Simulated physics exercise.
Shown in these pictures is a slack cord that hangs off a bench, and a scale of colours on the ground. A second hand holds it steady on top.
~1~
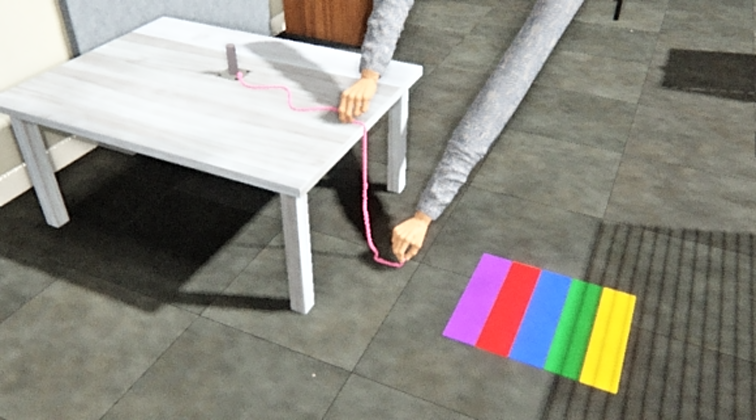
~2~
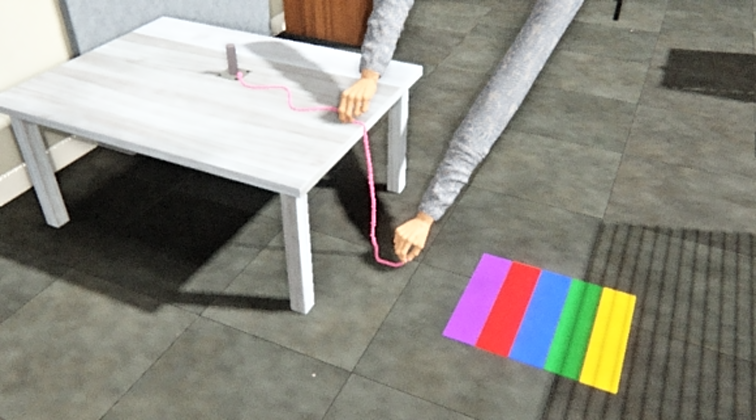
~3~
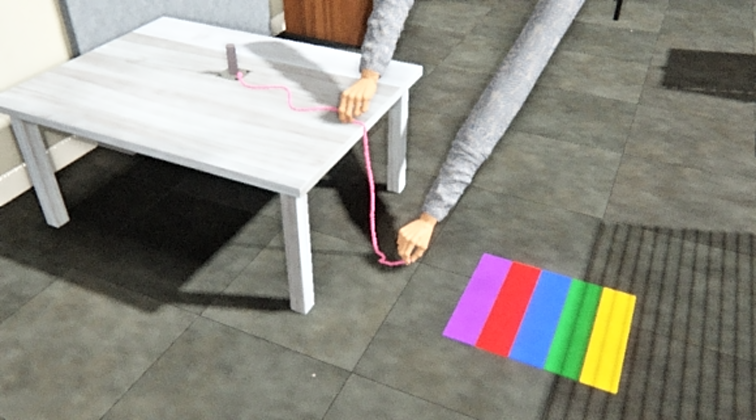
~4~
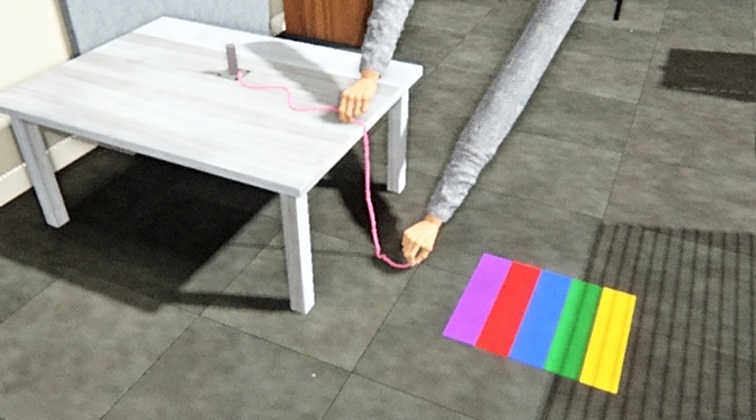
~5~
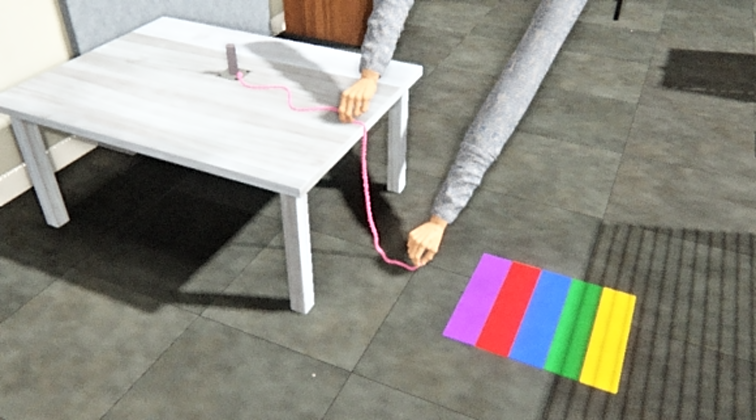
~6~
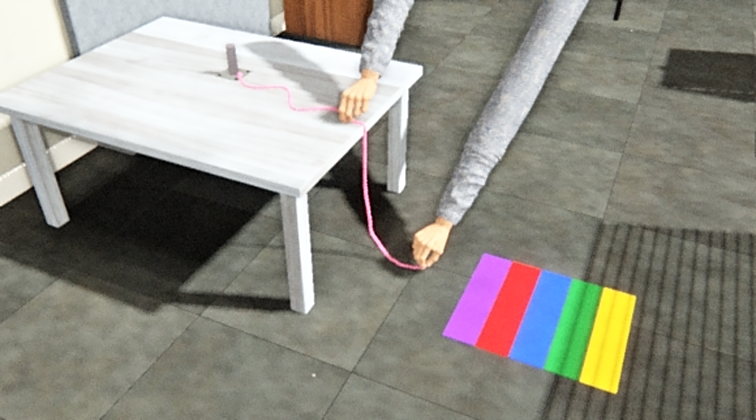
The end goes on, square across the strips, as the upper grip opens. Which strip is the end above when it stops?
The blue one.
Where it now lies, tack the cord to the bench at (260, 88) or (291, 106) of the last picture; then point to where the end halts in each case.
About (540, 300) and (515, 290).
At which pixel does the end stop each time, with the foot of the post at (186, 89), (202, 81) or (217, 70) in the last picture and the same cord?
Near (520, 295); near (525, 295); near (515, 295).
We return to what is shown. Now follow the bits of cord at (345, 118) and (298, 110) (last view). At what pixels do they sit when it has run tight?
Near (376, 133) and (330, 108).
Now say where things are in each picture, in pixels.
In the first frame, end (404, 259); purple (466, 324); red (498, 334); blue (532, 345); green (567, 356); yellow (602, 368).
In the second frame, end (406, 260); cord through (248, 86) (290, 97) (332, 109) (366, 144) (373, 197) (376, 246).
In the third frame, end (410, 261).
In the fourth frame, end (415, 262); cord through (248, 86) (290, 97) (332, 109) (366, 143) (368, 197) (378, 248).
In the fifth frame, end (420, 264).
In the sixth frame, end (425, 265); cord through (248, 86) (290, 97) (332, 109) (364, 143) (366, 196) (382, 248).
A little later, end near (490, 285); over purple.
Next, end near (525, 295); over red.
When it is tight, end near (546, 302); over blue. It halts on the blue strip.
